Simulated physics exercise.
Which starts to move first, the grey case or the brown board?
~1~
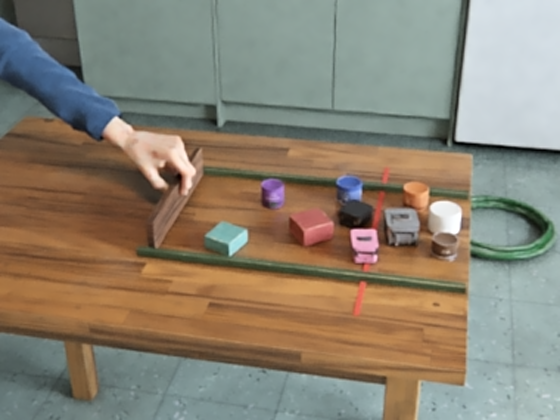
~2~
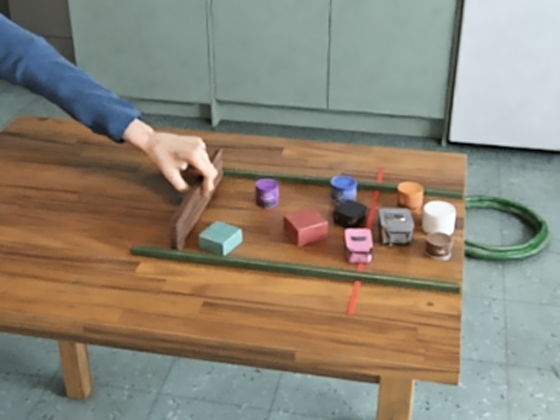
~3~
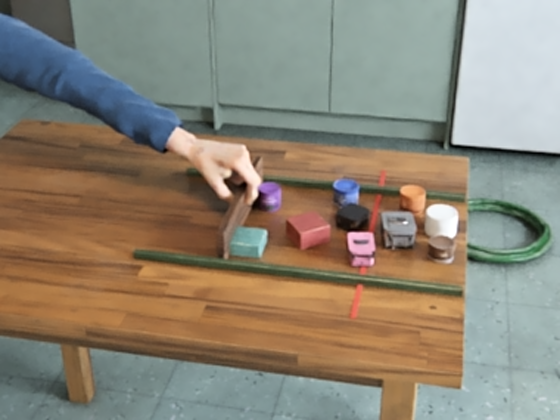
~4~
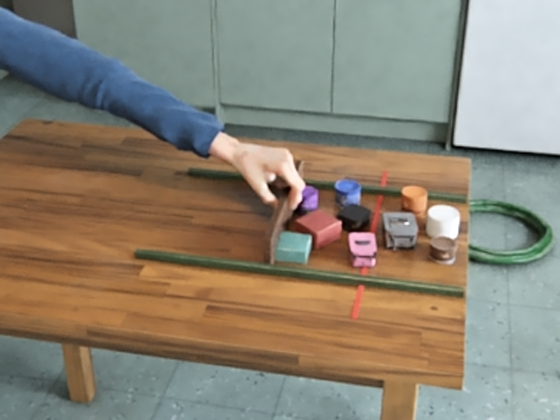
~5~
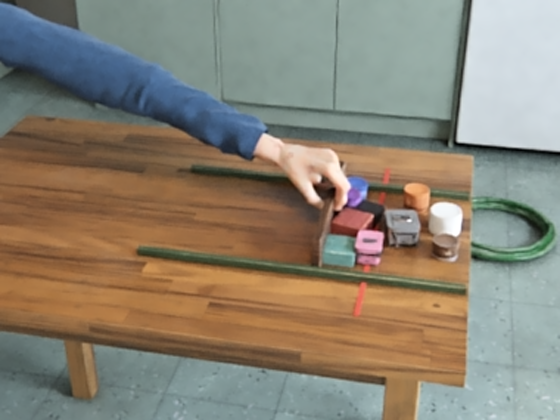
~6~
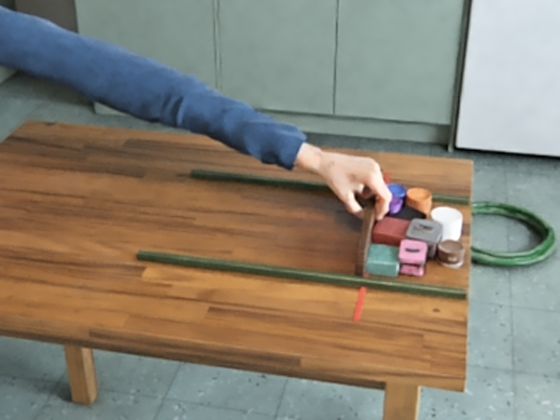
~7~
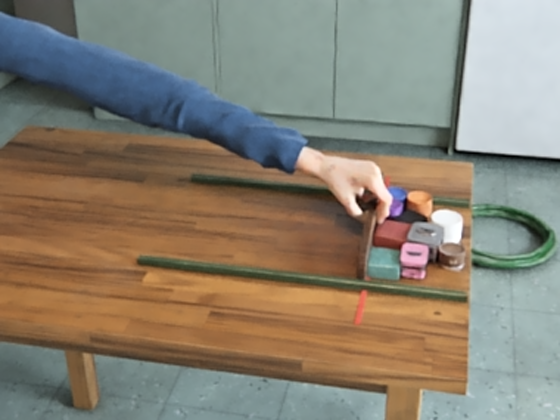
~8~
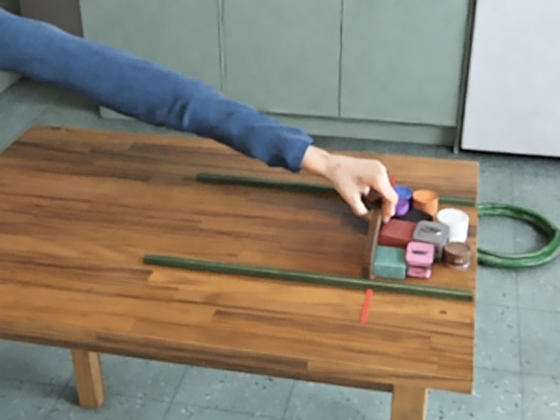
The brown board starts to move first. The grey case stays where it is until late in the push, when the gathered items are shoved towards the right edge.
An arm in a blue sleeve reaches in from the left over a wooden table, seen from above at an angle by a slightly swaying camera, its hand holding an upright brown board between two green strips. To the right sit a turquoise block, a purple tub, a red block and other small items around a red tape mark. The hand slides the board right, reaching the turquoise block first, then gathering the purple tub and red block. The black, pink and grey cases are pushed along too. The board stops with everything packed near the right edge, and nothing falls.
